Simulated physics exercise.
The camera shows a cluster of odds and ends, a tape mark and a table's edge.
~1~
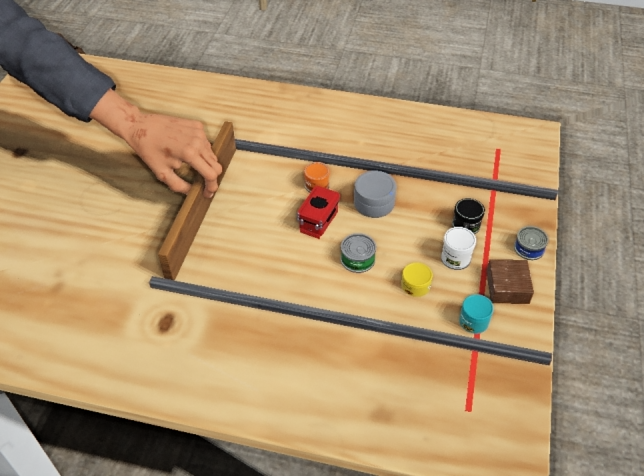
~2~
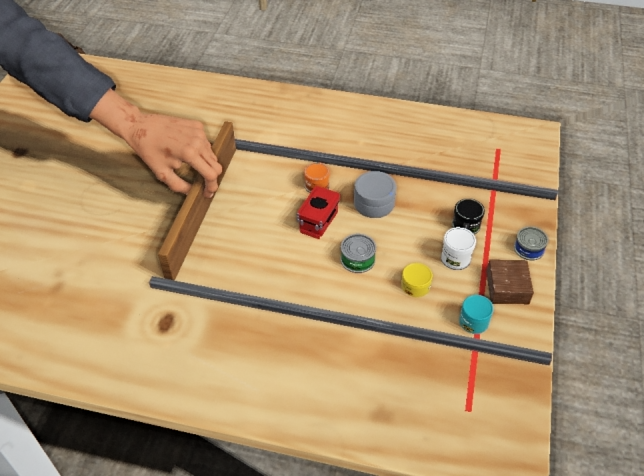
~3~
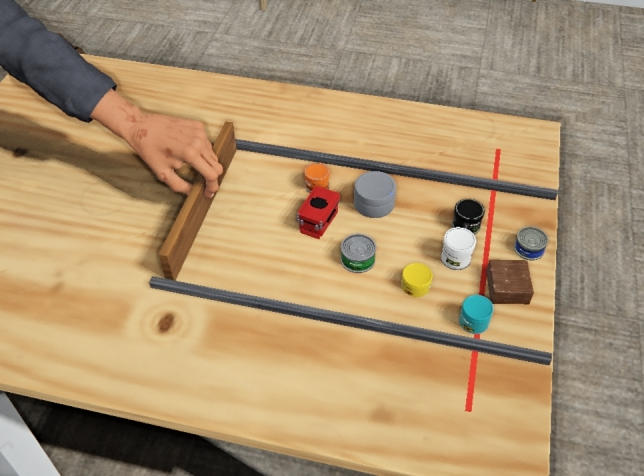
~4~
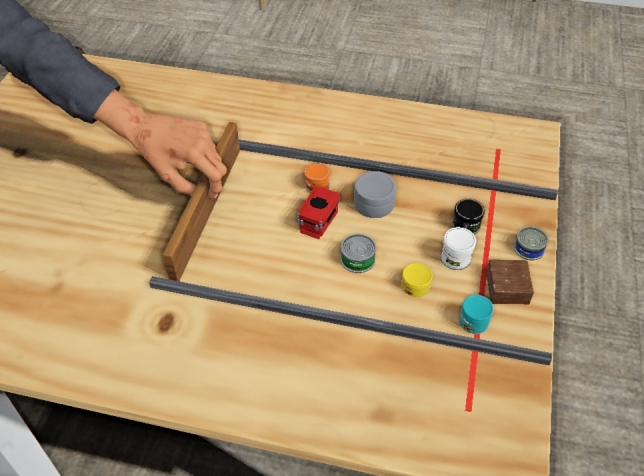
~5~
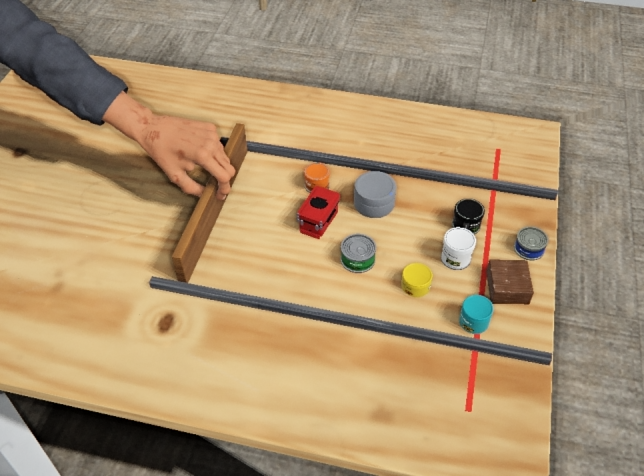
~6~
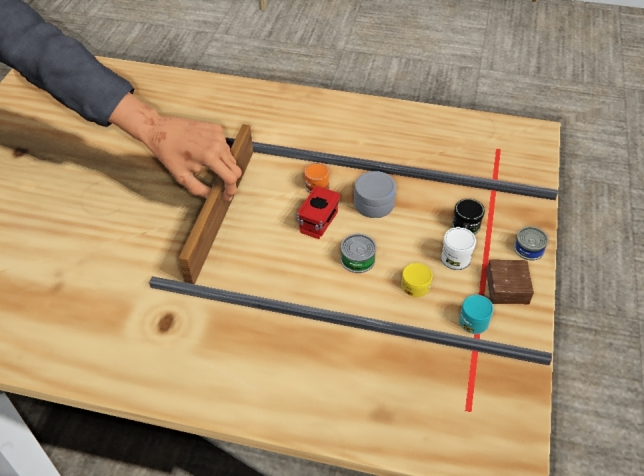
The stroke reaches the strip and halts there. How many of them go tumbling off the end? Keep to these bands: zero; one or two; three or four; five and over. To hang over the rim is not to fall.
That gives one or two.
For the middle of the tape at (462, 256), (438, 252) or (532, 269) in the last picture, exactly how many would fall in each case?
In that order 0, 0 and 5.
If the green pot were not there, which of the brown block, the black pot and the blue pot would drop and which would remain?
The brown block remains - the black pot remains - the blue pot ends up below.
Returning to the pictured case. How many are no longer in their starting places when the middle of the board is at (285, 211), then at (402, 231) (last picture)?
Moved so far: 0, later 6.
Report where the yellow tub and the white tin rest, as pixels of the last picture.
The yellow tub comes to rest at (496, 305), and the white tin comes to rest at (532, 257).
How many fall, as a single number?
1.
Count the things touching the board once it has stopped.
Count recorded: 5.
Soon after, none off yet; blue pot at rest near (531, 244); brown block at rest near (509, 282); turquoise tub at rest near (476, 315).
By the end, the number that fall off is one or two; fallen, blue pot.
